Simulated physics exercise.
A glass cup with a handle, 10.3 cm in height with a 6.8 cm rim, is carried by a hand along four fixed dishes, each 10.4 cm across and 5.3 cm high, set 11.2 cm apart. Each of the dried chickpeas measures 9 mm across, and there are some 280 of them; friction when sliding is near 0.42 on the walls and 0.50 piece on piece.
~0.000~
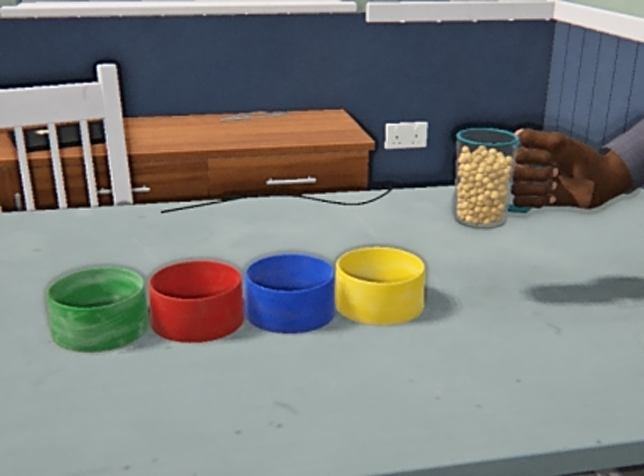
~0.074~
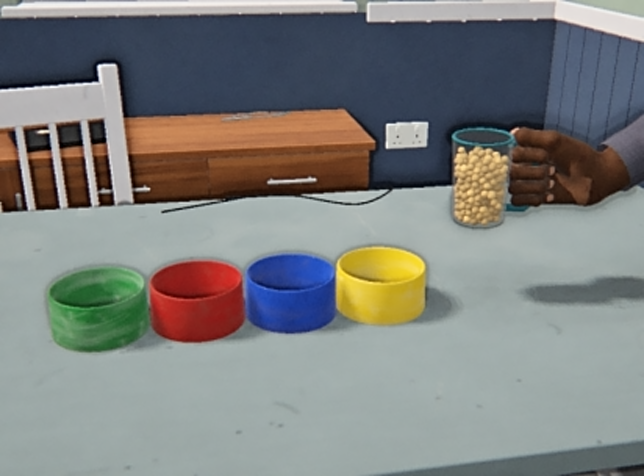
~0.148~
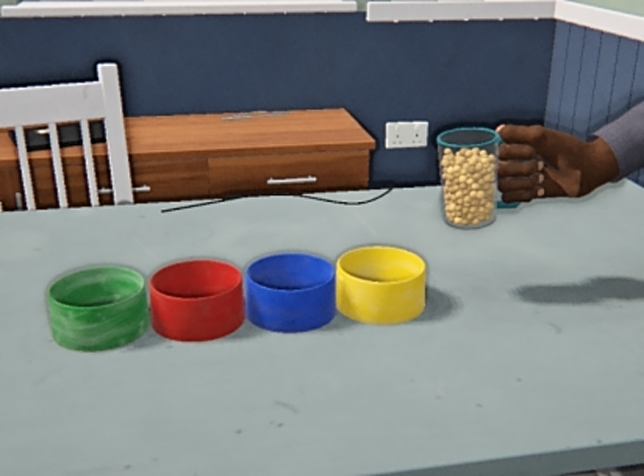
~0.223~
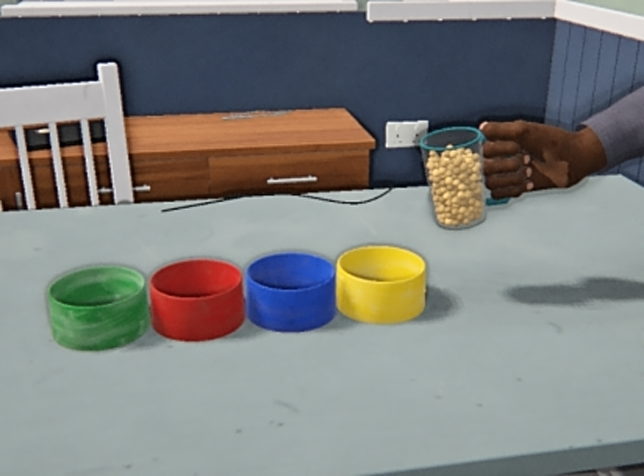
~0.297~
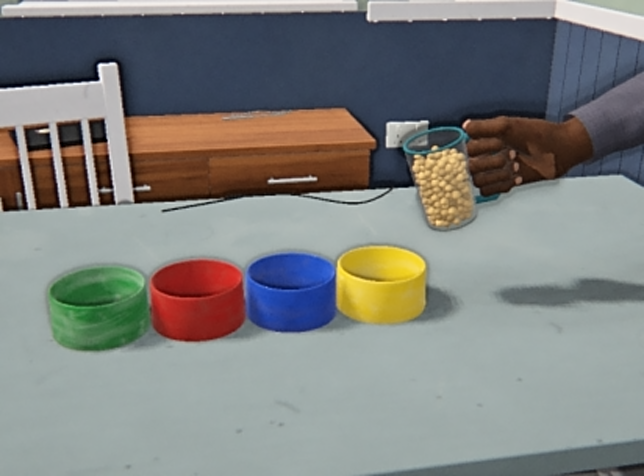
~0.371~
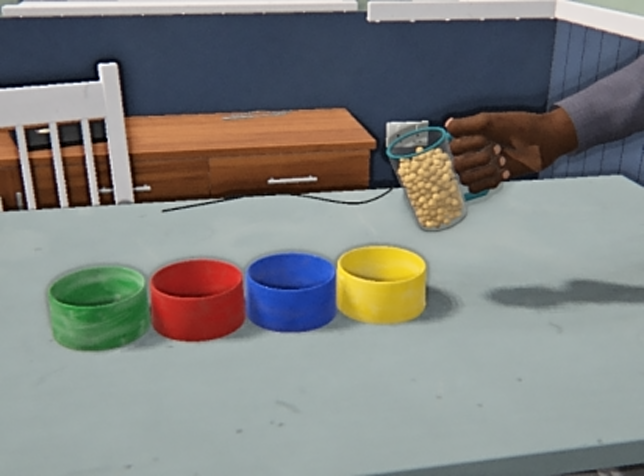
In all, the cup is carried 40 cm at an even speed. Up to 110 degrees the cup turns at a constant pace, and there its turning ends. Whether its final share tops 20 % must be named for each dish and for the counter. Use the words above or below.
Red dish - below; blue dish - below; green dish - above; yellow dish - below; counter - below.
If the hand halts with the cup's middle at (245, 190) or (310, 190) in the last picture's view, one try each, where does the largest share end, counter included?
First try: Red; second try: Blue.
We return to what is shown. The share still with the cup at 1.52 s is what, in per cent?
95 %.
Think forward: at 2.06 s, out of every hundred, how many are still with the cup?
I'd say close to 25 per cent.
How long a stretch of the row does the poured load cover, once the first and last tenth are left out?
7 cm.
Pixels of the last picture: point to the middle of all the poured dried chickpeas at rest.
In the last view, approximately (96, 313).
After 1.06 s, tilt 71 degrees; cup holds 100 %.
After 1.52 s, tilt 104 degrees; cup holds 95 %, red 5 %.
After 2.06 s, tilt 110 degrees; cup holds 25 %, red 5 %, green 70 %.
By 3.0 s all is still; red 5 %, blue 0 %, green 95 %, yellow 0 %, counter 0 %.
